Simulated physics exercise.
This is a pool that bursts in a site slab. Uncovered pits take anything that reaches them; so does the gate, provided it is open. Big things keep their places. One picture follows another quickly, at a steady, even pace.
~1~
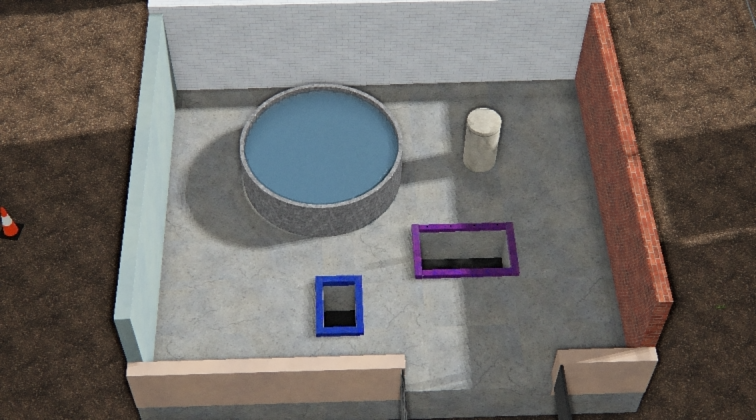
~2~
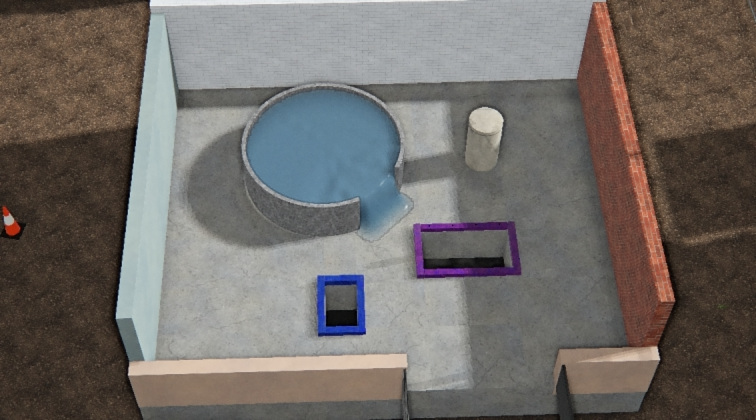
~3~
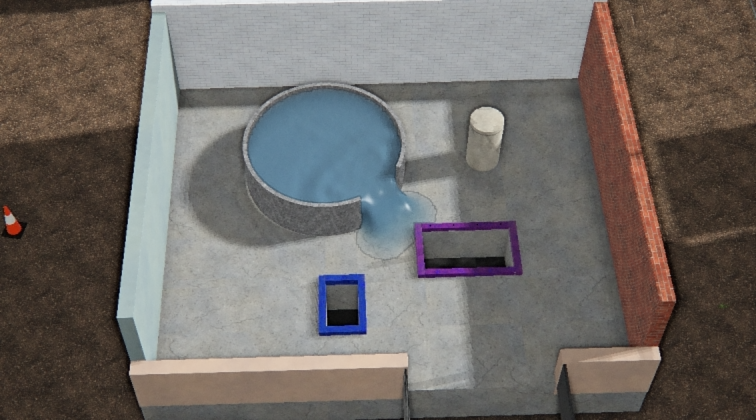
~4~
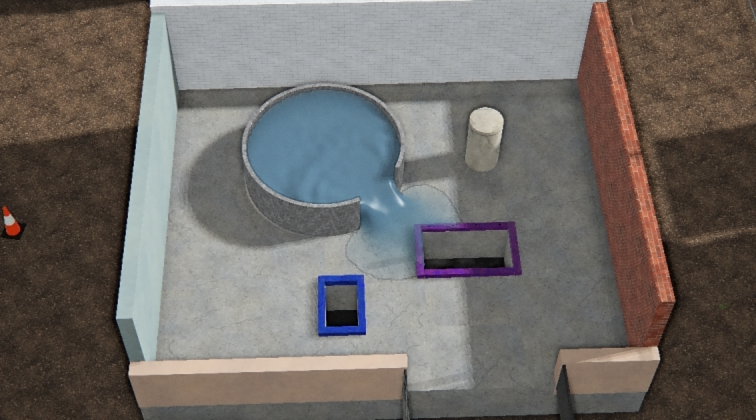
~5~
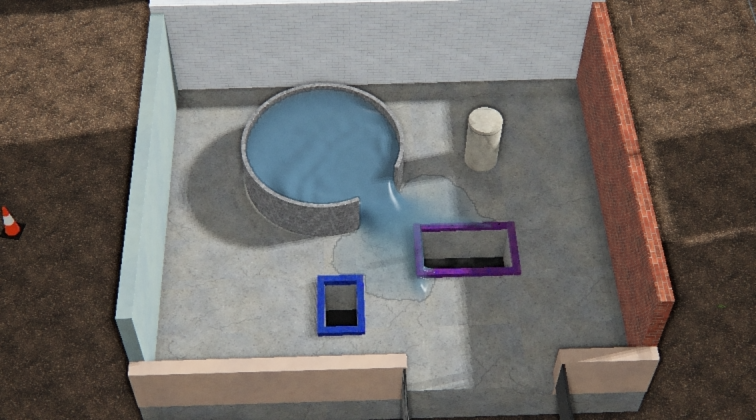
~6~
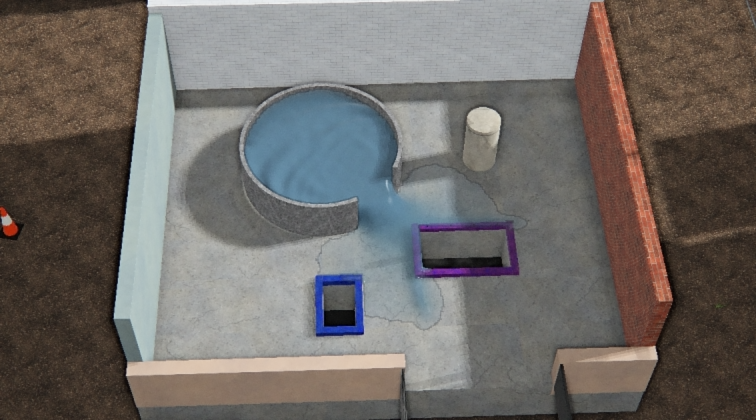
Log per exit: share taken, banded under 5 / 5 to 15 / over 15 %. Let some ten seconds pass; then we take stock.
Log - gate: Over 15 %; blue pit: Under 5 %; purple pit: Over 15 %.
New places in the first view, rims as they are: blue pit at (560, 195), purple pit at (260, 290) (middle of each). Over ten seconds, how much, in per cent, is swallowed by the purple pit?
Purple: About 0 %.
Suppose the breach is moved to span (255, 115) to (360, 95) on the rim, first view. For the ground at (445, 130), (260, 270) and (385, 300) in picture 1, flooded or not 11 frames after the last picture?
Point 1: Inundated; point 2: Unwetted; point 3: Unwetted.
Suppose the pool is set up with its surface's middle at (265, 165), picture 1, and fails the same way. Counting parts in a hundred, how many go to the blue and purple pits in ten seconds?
The blue pit gets roughly 14 per cent and the purple pit roughly 12 per cent.
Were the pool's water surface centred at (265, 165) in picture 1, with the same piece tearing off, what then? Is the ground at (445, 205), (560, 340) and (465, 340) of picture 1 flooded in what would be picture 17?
Spot 1 wetted, spot 2 wetted, spot 3 wetted.
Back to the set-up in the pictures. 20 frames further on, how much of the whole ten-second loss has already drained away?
Close to 55 out of every hundred.
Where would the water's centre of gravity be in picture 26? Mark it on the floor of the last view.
Close to (356, 197), I reckon.
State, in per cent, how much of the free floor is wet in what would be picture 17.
That comes to about 30 per cent.
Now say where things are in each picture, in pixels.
Still water in the pool at (322, 146), in the first picture.
Water pours out at (380, 205) and has run to (407, 199), in the second picture.
The front is at (391, 254), out from the gap at (381, 205), in the third picture.
Water pours out at (380, 206) and has run to (460, 225), in the fourth picture.
The front is at (493, 224), out from the gap at (379, 206), in the fifth picture.
Water pours out at (378, 205) and has run to (522, 223), in the sixth picture.
A moment on, water covers 20 % of the floor; the gate 1 %, the blue pit 0 %, the purple pit 5 %.
Next, water covers 30 % of the floor; the gate 3 %, the blue pit 0 %, the purple pit 10 %.
Then, water covers 45 % of the floor; the gate 8 %, the blue pit 0 %, the purple pit 15 %.
Later, water covers 65 % of the floor; the gate 15 %, the blue pit 0 %, the purple pit 19 %.
In the end, water covers 90 % of the floor; the gate 21 %, the blue pit 0 %, the purple pit 22 %.
